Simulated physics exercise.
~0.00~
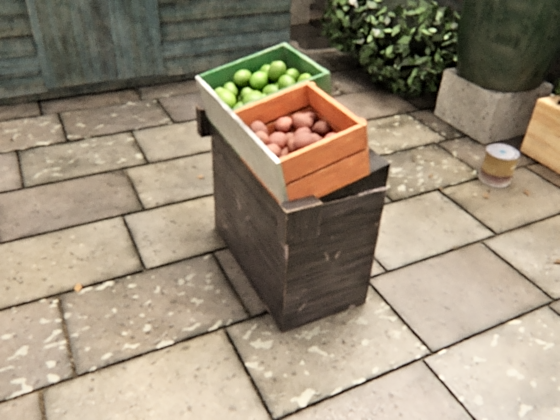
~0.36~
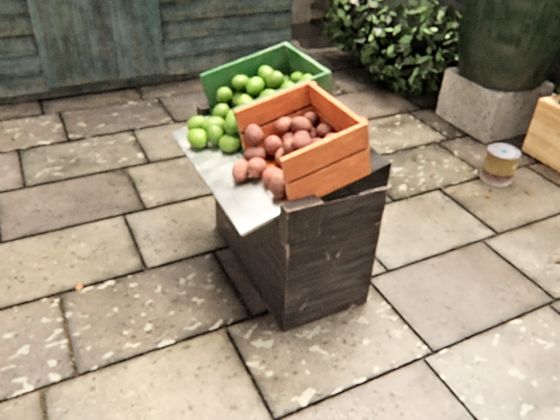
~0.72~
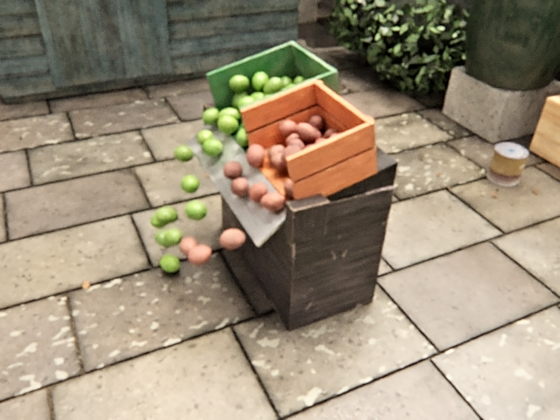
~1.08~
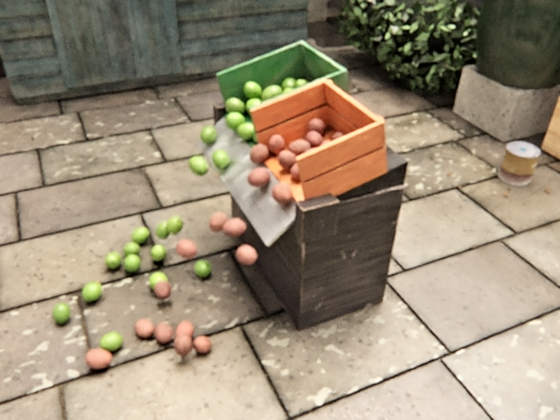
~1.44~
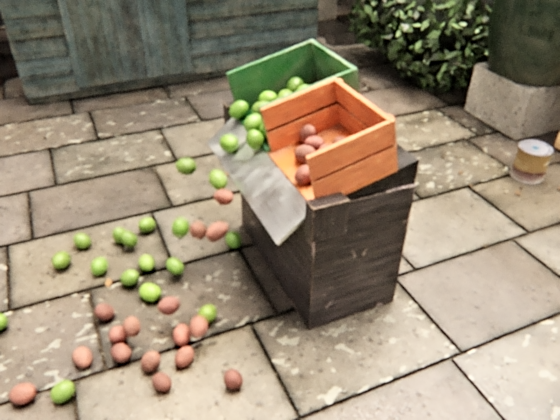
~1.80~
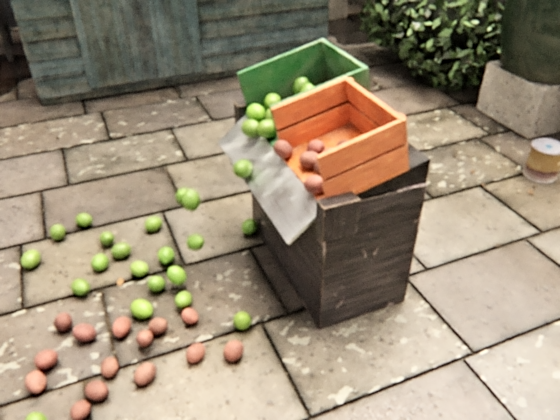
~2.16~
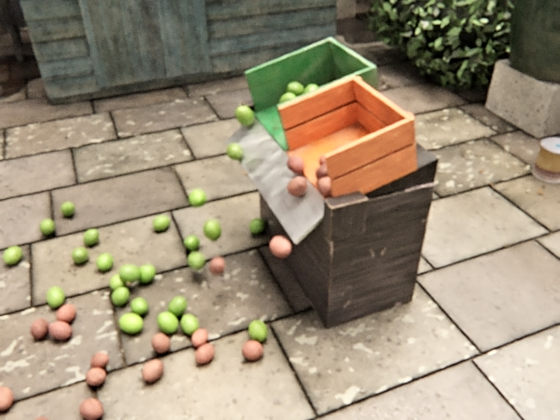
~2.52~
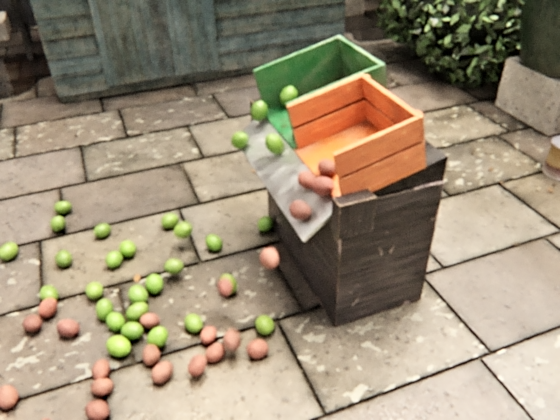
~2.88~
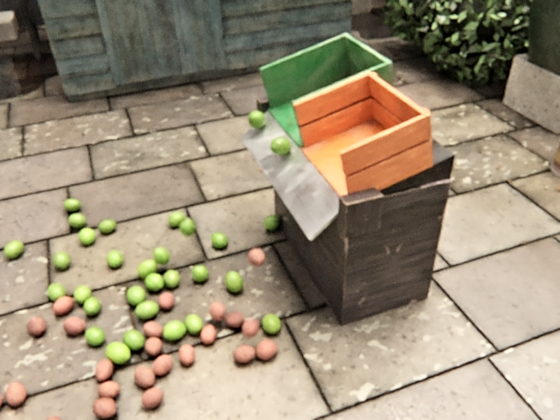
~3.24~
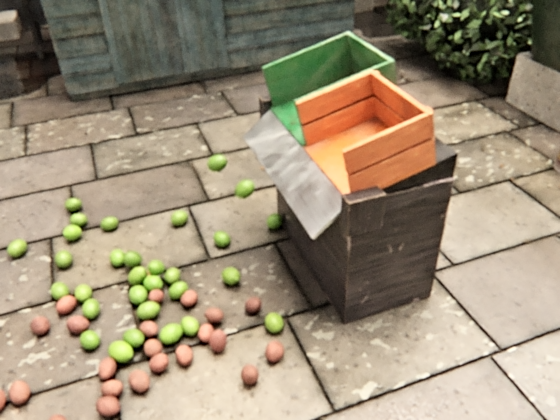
Green and reddish balls spilling leftward over a dropped flap from two tilted boxes, scattering across paving until both boxes look empty.
